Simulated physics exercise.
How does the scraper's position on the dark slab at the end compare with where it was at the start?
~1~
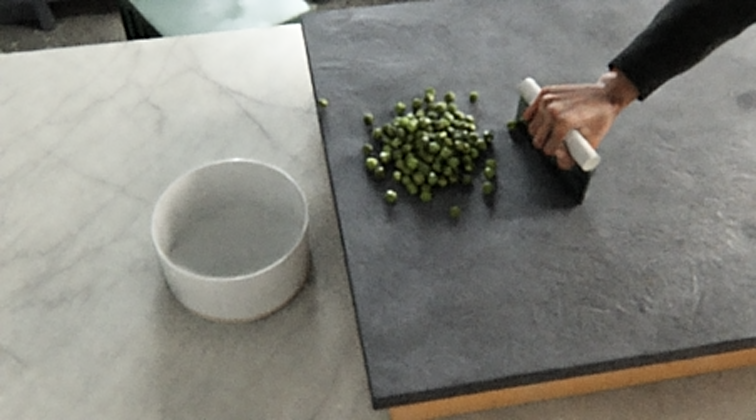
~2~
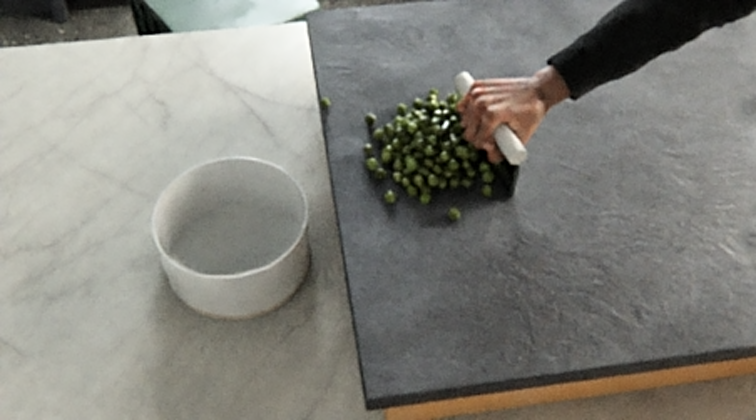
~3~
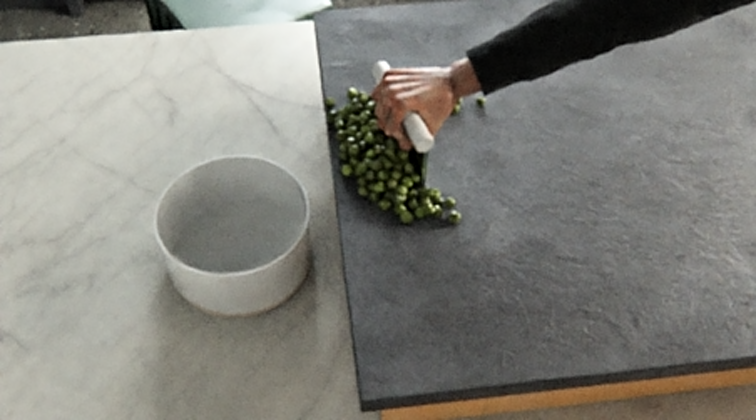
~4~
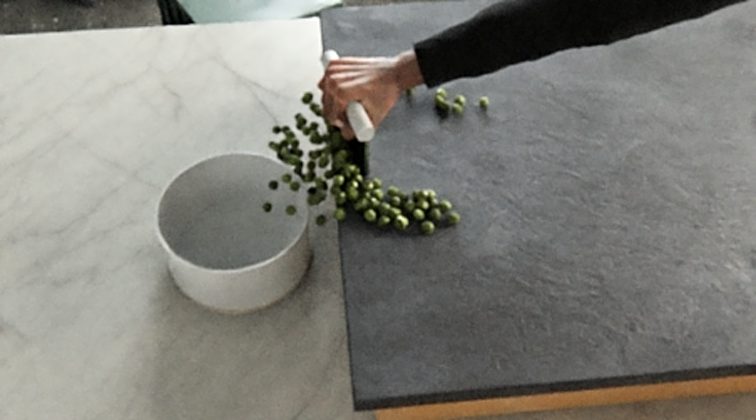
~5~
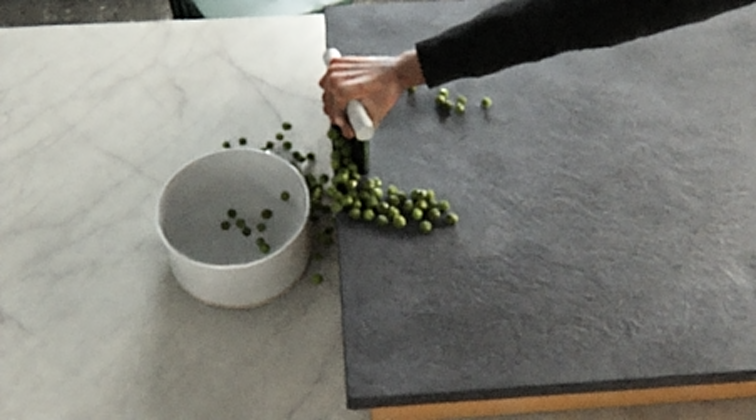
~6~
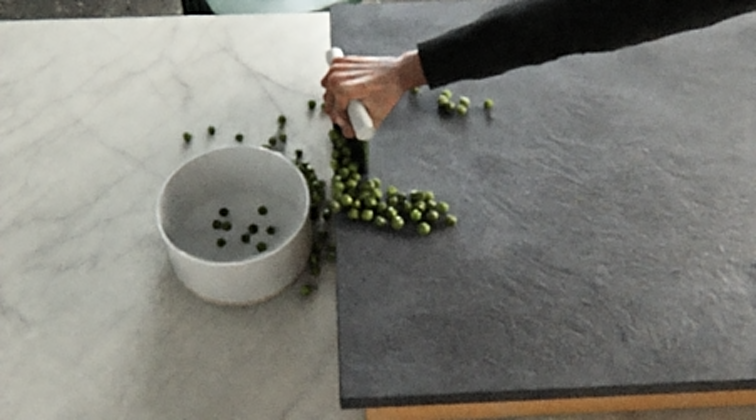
At the start the scraper is on the slab to the right of the pile of olives. By the end it is well to the left and slightly farther up, stopped at the slab's left edge.
